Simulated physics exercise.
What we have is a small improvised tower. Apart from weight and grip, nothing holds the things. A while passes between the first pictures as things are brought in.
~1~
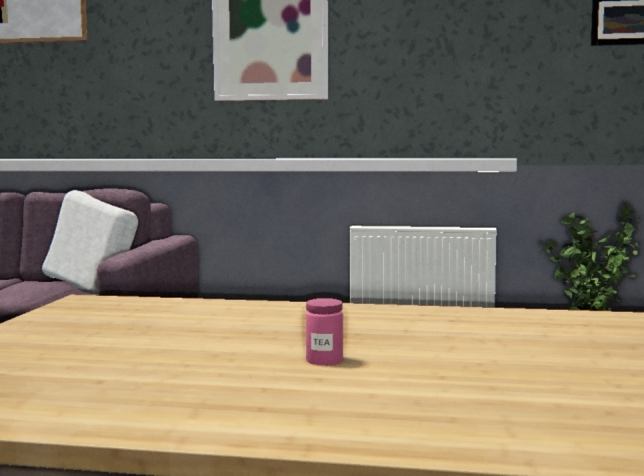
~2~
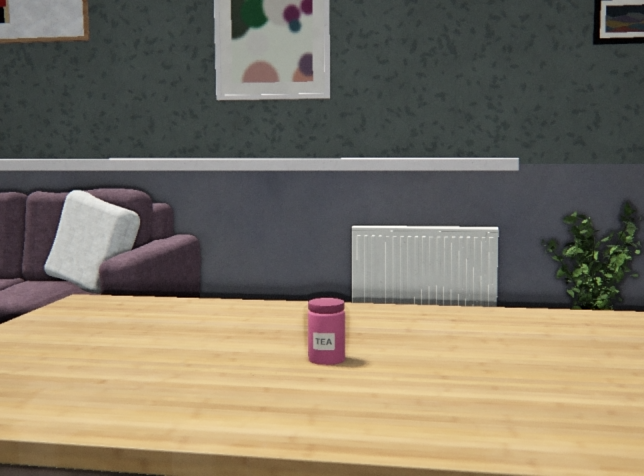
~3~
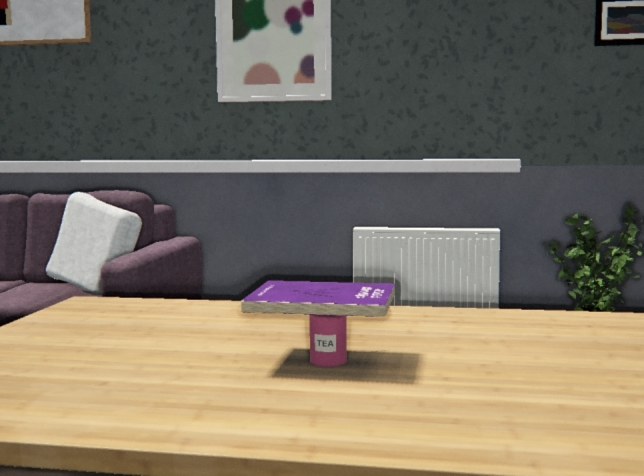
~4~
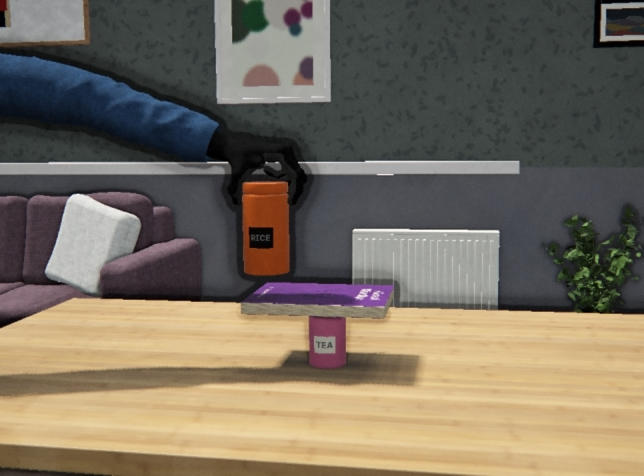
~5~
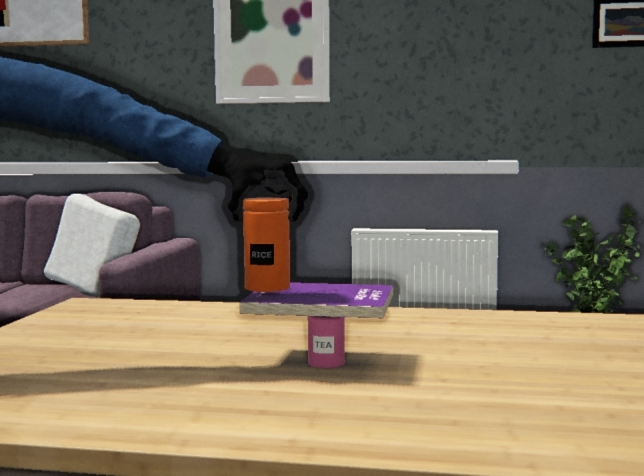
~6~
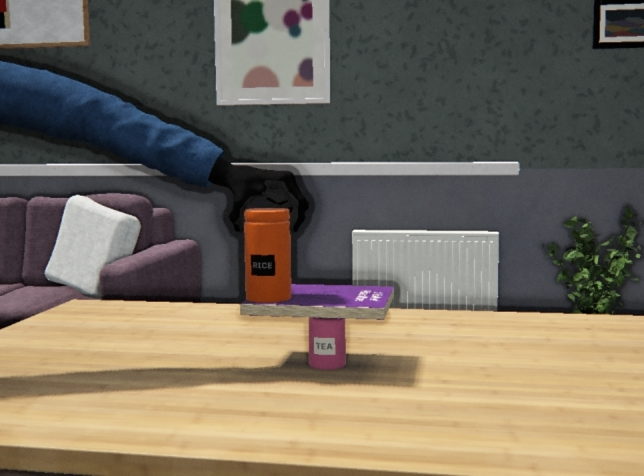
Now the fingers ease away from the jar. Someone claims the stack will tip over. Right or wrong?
Right, it tips over.
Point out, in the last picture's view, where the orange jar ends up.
Near (163, 354).
Then, 0.30 s later than the last frame, orange jar now fallen; purple book tilted by 35°.
Then, 0.40 s later than the last frame, purple book tilted by 62°.
Then, 0.70 s later than the last frame, purple book tilted by 41°.
When it is over, fallen, purple book and orange jar; pink jar as before. End places, in pixels of the last picture, orange jar near (163, 354). The stack gives way.
